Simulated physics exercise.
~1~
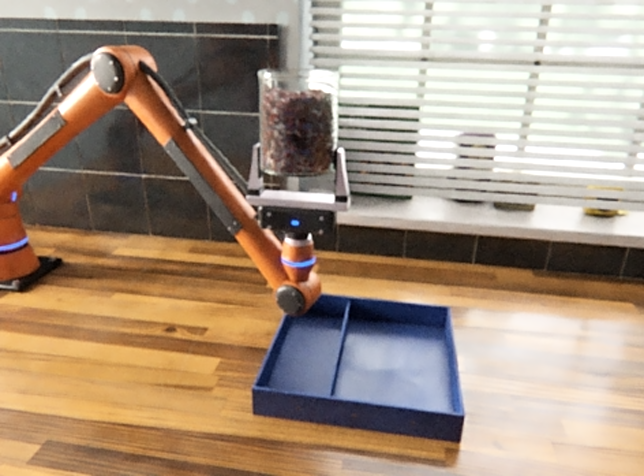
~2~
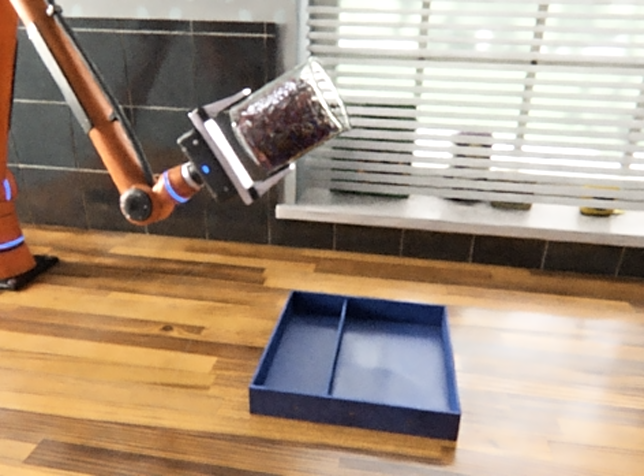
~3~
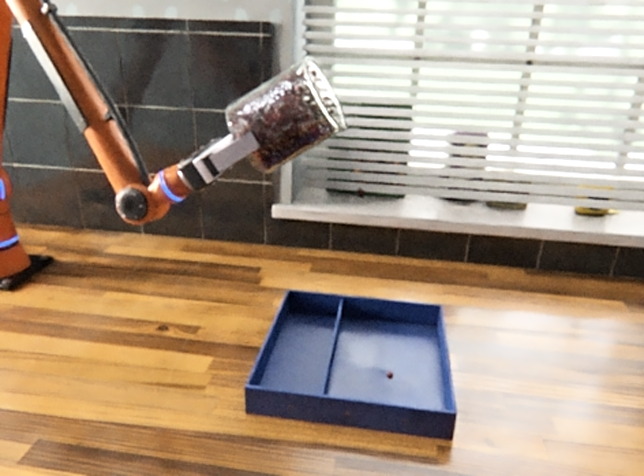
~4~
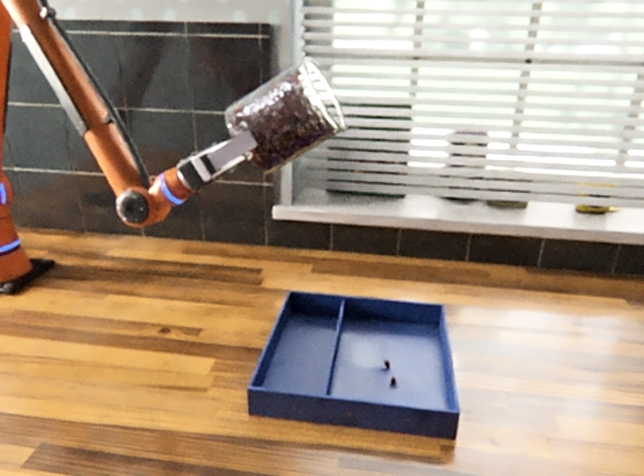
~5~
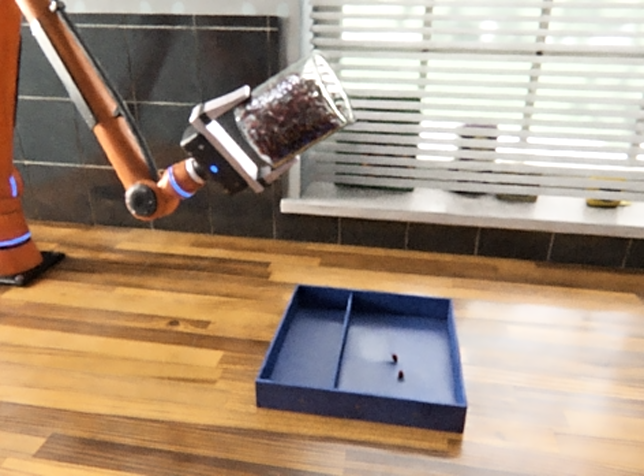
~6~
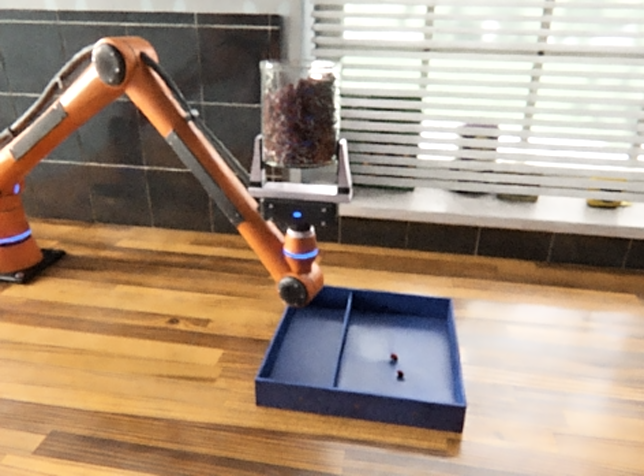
On a wooden kitchen counter by a window with blinds, an orange robot arm tilts a clear cup of dark beans above a divided blue tray, rolls it, and returns it upright, leaving two beans in the tray's right compartment and the rest in the cup.
